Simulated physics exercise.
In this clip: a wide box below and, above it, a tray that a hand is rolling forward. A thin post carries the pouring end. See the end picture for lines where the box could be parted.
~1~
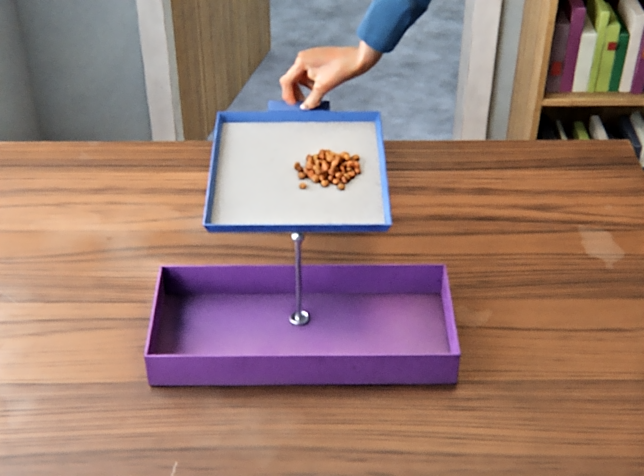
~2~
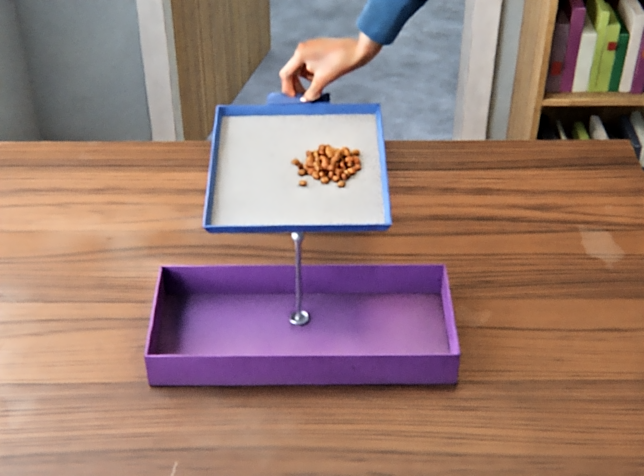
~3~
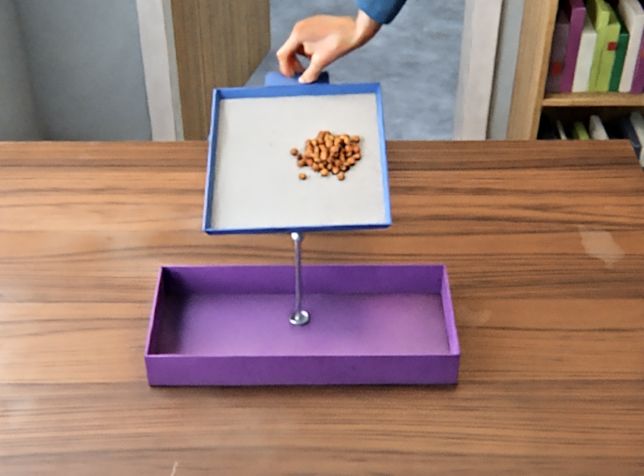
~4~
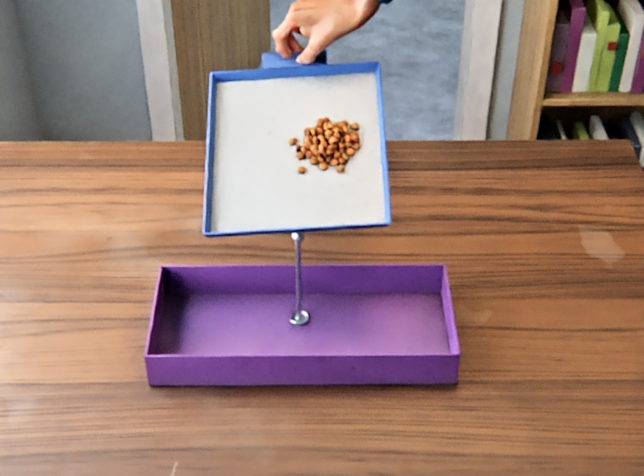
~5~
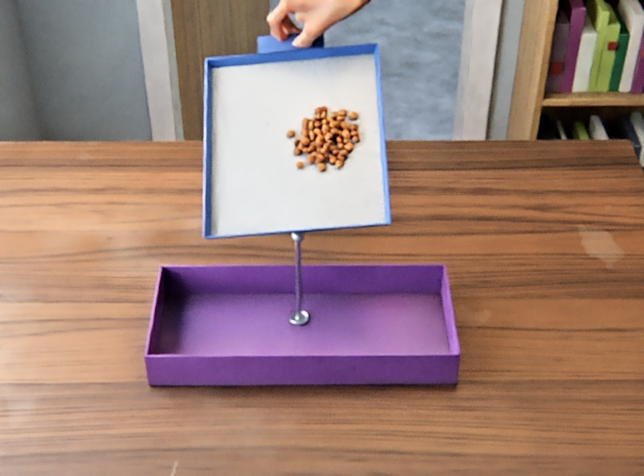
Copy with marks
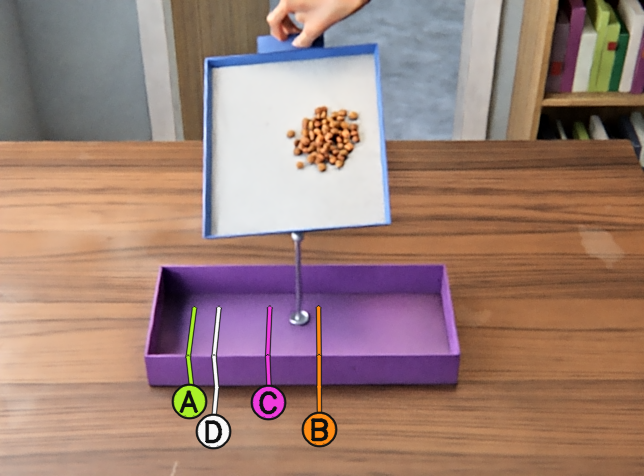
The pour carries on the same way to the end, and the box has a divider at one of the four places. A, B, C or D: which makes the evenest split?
The best line is C.
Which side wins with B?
More lands on the left.
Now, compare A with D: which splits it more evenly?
D.
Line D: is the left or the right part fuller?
More lands on the right.
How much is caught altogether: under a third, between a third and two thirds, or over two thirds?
About that: Over two thirds.
On the marked copy, line A crosses the front rim at (188, 356); line B crosses the front rim at (319, 355); line C crosses the front rim at (267, 355); line D crosses the front rim at (214, 355).
With A, of what is caught, only a few on the left of the divider, all but a few on the right.
With B, of what is caught, all but a few on the left of the divider, a small share on the right.
With C, of what is caught, close to half on the left of the divider, close to half on the right.
With D, of what is caught, a small share on the left of the divider, the bulk on the right.
